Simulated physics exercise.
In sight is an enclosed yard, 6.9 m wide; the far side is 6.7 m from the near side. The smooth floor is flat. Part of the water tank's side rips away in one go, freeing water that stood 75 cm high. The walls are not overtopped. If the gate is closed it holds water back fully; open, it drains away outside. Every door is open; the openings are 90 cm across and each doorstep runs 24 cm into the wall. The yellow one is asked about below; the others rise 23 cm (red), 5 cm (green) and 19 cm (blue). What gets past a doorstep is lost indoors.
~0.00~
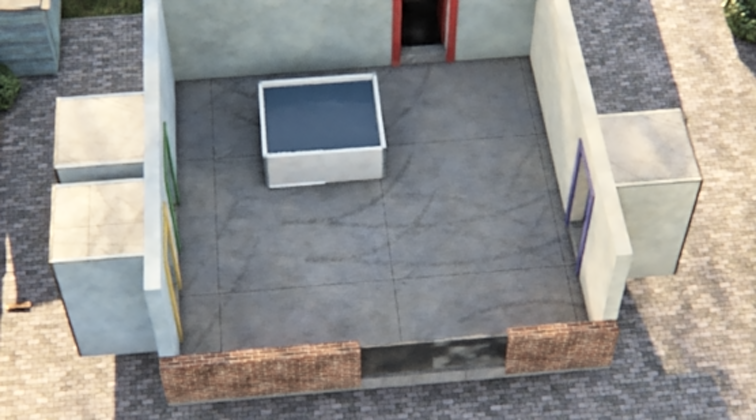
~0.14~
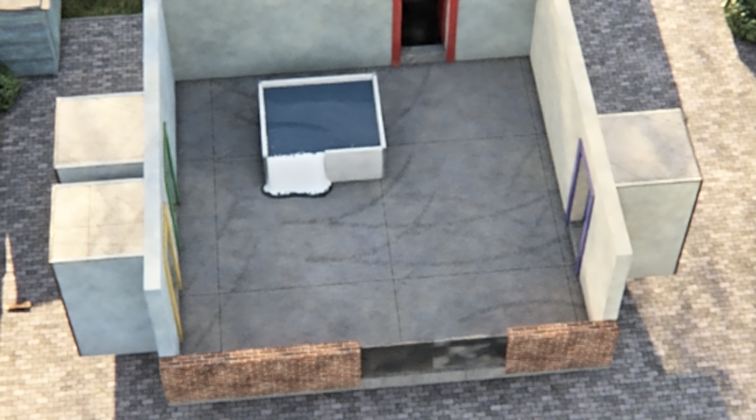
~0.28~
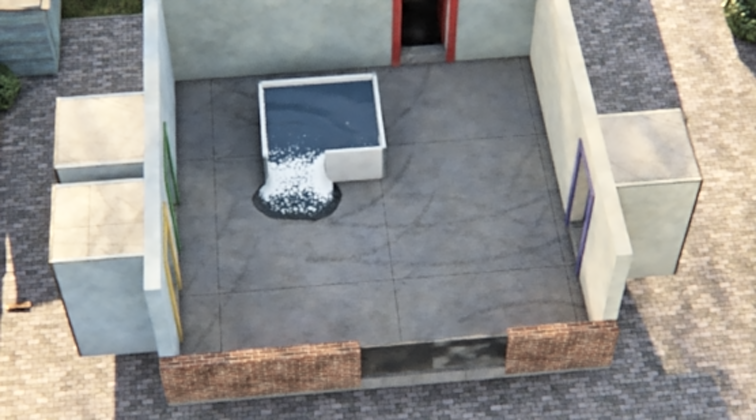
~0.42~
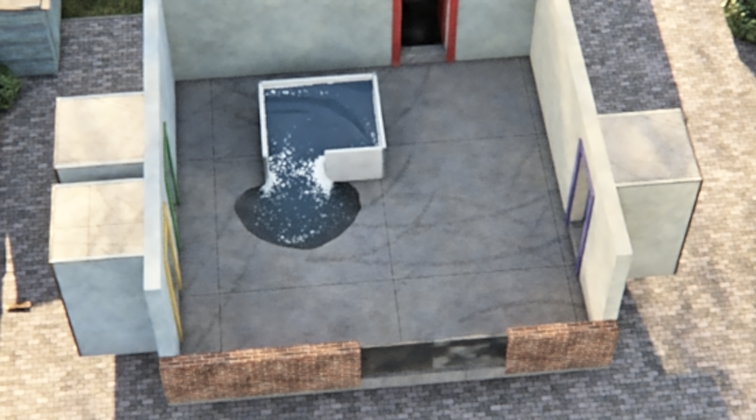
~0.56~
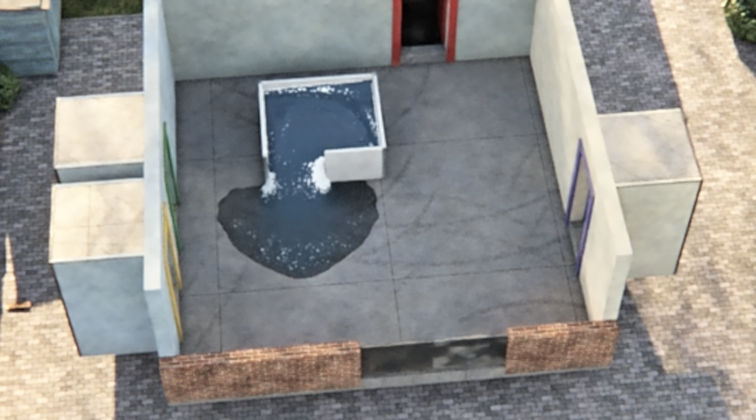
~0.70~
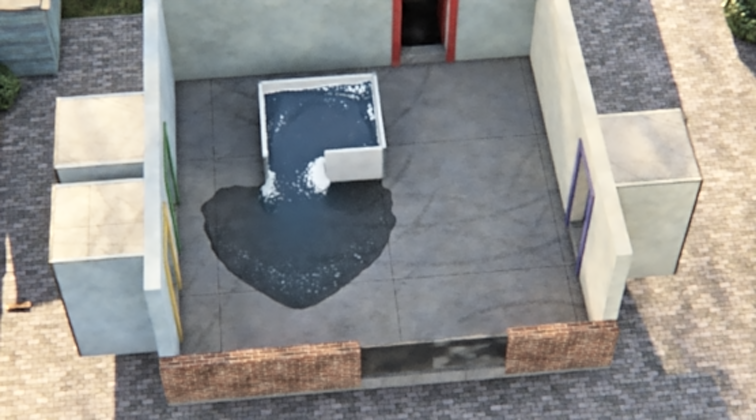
The footage shows a walled yard with a white-sided water tank, whose near side breaks open at the left; water pours through the gap, foaming, and spreads across the grey floor in a widening dark pool toward the viewer.
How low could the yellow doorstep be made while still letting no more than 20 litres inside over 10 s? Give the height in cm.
About 15 cm.
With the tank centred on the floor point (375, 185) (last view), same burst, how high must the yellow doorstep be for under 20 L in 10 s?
Then roughly 12.5 cm.
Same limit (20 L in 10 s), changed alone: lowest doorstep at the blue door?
Roughly 8.5 cm at blue.
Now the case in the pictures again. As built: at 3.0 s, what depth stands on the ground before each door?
Depths in cm: Red 0, green 5, blue 0, yellow 18.
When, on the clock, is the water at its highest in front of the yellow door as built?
At about 3.4 s.
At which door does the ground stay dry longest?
Last comes the red one.
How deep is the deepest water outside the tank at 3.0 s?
About 32 cm.
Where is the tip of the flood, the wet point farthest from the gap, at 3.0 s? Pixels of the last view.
At about (593, 347).
After 1.4 s water covers 35 % of the floor, deepest (36 cm) near (288, 192); 6 cm at the yellow door, 0 litres in over its 22 cm doorstep.
After 3.0 s water covers 40 % of the floor, deepest (32 cm) near (191, 326); 18 cm at the yellow door, 0 litres in over its 22 cm doorstep.
After 10.0 s water covers 95 % of the floor, deepest (10 cm) near (514, 78); 8 cm at the yellow door, 2 litres in over its 22 cm doorstep.
At the yellow door as built, the water arrived by 1.3 s and peaked near 23 cm at 3.4 s.
With a doorstep of 13.5 cm, 32 litres would have come in within the 10 s; with 18 cm, 9 litres. So under 20 litres takes about 15 cm.
